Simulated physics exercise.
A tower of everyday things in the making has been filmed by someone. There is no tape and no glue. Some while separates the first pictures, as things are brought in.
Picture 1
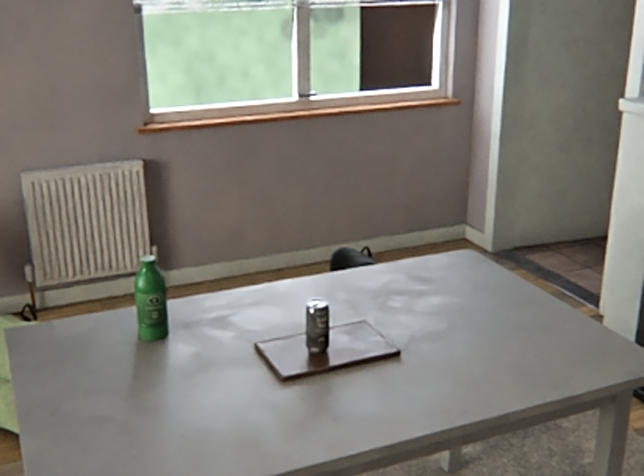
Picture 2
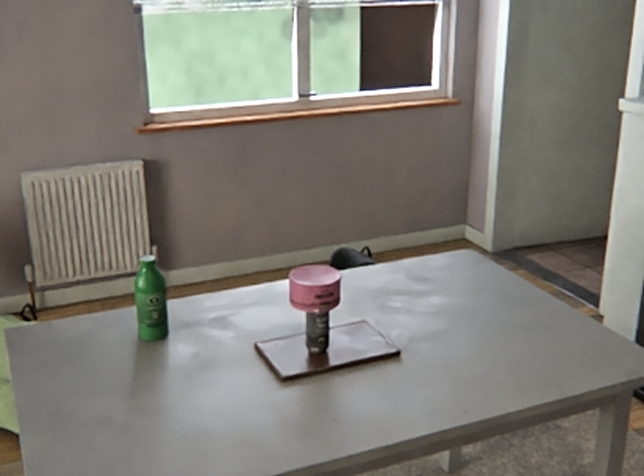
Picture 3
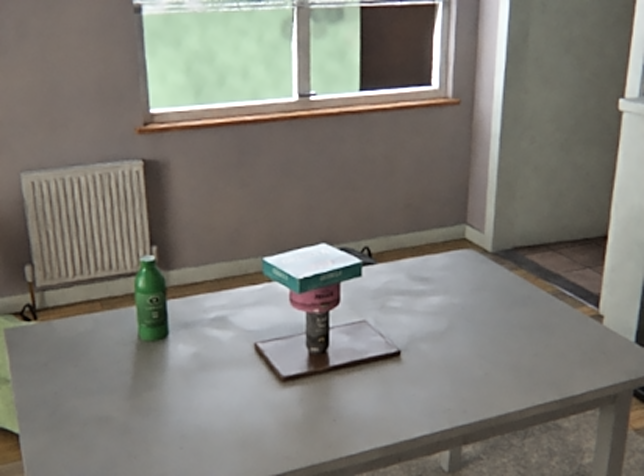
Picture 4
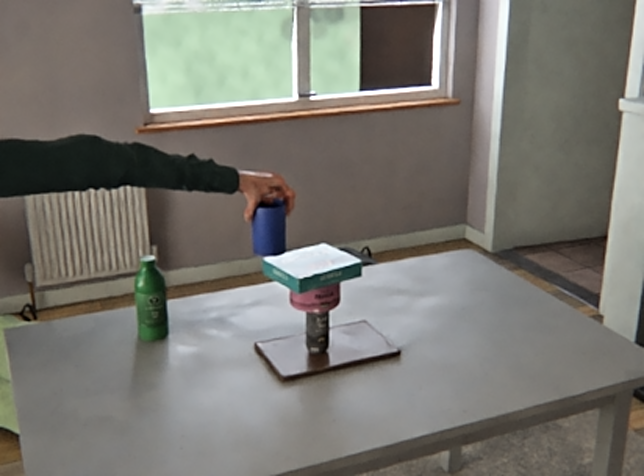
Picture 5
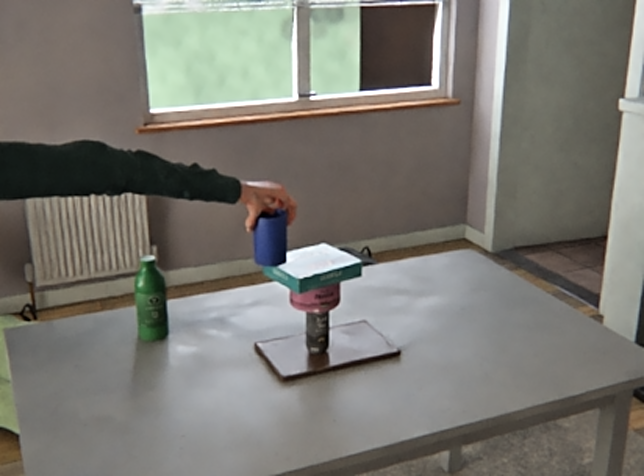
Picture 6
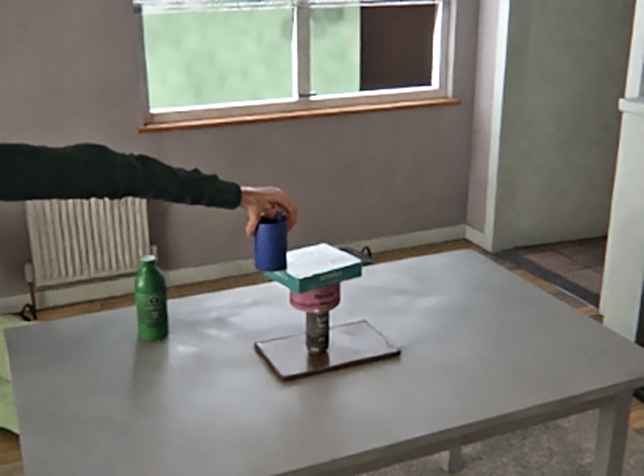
A hand lowers a blue cup onto the left edge of a stacked green box.
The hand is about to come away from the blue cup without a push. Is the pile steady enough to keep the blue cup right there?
No: Something comes down.
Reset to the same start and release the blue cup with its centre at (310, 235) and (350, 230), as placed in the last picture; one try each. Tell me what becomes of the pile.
Try one: It stands firm; try two: It topples.
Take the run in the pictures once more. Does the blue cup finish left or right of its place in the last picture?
Observed: The object is displaced in the leftward direction.
Then, 0.40 s after the last picture, blue cup now fallen.
Then, 0.50 s after the last picture, things are still on the move.
Then, 1.20 s after the last picture, as before.
At rest, fallen, blue cup; the other 5 in place. Seen from the same camera at the end, blue cup near (223, 339). The pile loses its balance.
